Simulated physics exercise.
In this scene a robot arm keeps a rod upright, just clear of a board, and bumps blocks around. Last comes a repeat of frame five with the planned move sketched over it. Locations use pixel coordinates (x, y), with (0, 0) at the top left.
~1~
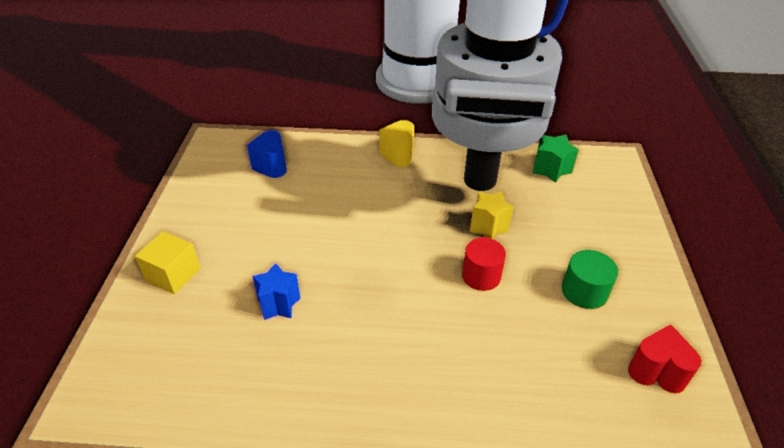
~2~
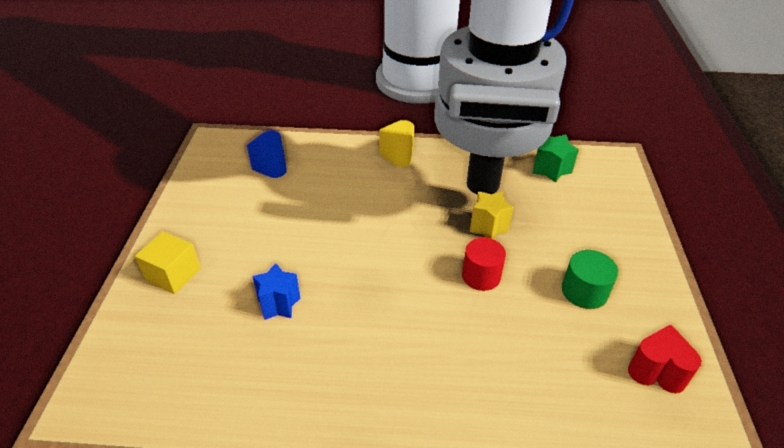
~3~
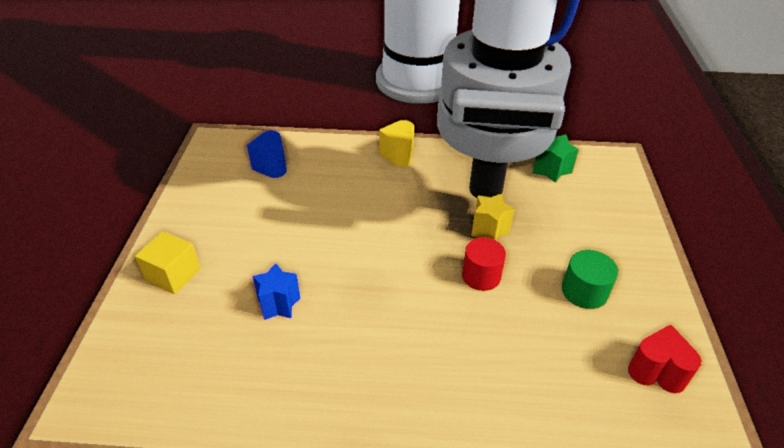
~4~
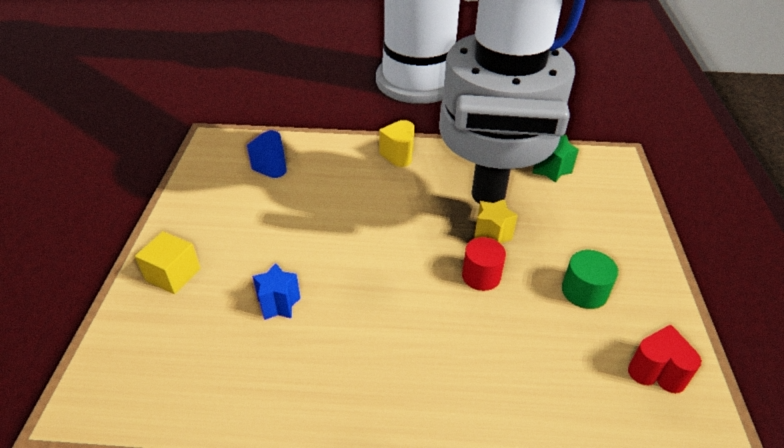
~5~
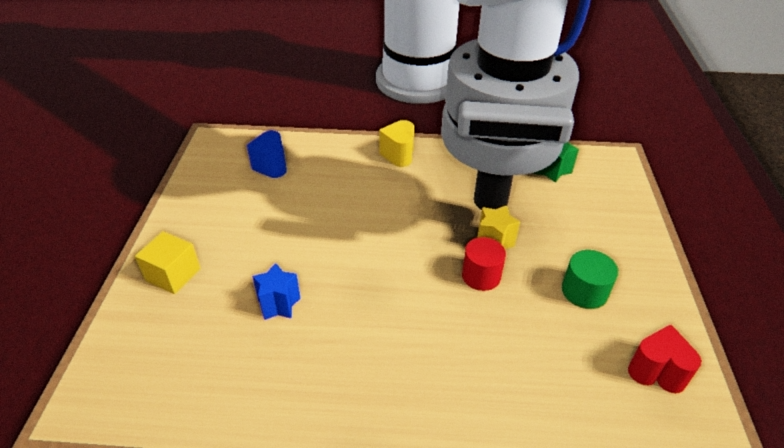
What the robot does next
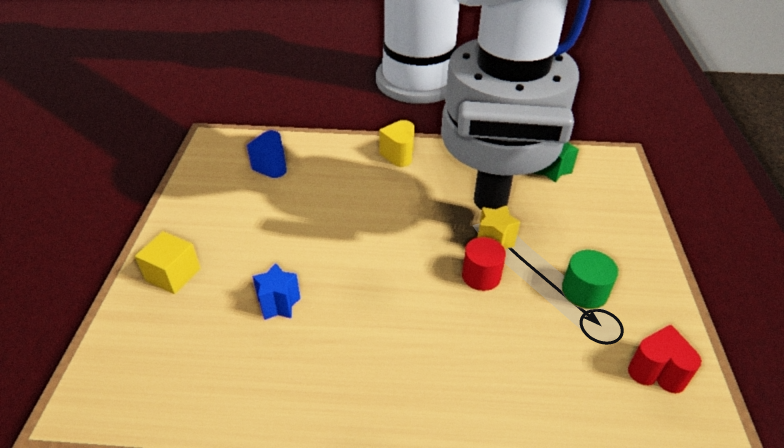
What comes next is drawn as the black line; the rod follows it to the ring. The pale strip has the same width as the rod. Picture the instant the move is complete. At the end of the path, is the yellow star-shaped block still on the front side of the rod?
No.
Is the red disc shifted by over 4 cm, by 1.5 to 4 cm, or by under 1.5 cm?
It is going to finish 1.5 to 4 cm from where it is now.
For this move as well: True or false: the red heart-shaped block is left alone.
True
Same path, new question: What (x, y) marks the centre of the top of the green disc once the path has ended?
Expect it around (650, 289).
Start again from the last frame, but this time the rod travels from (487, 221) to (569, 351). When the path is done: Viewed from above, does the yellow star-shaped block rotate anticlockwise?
Final answer: No.
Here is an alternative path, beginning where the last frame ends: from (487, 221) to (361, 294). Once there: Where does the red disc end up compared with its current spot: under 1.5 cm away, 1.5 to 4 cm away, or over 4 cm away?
Travels under 1.5 cm.
The line goes from (487, 221) through (536, 271) to (602, 326).
What follows on the original path. One third of the way, rod at (521, 236); red disc at (485, 266); yellow star-shaped block at (518, 256), turned 35° clockwise.
Two thirds of the way, rod at (564, 271); red disc at (484, 267); yellow star-shaped block at (522, 269), turned 60° clockwise; green disc at (611, 274).
At the end, rod at (609, 308); red disc at (484, 267); yellow star-shaped block at (522, 269), turned 60° clockwise; green disc at (650, 289); red heart-shaped block unmoved.
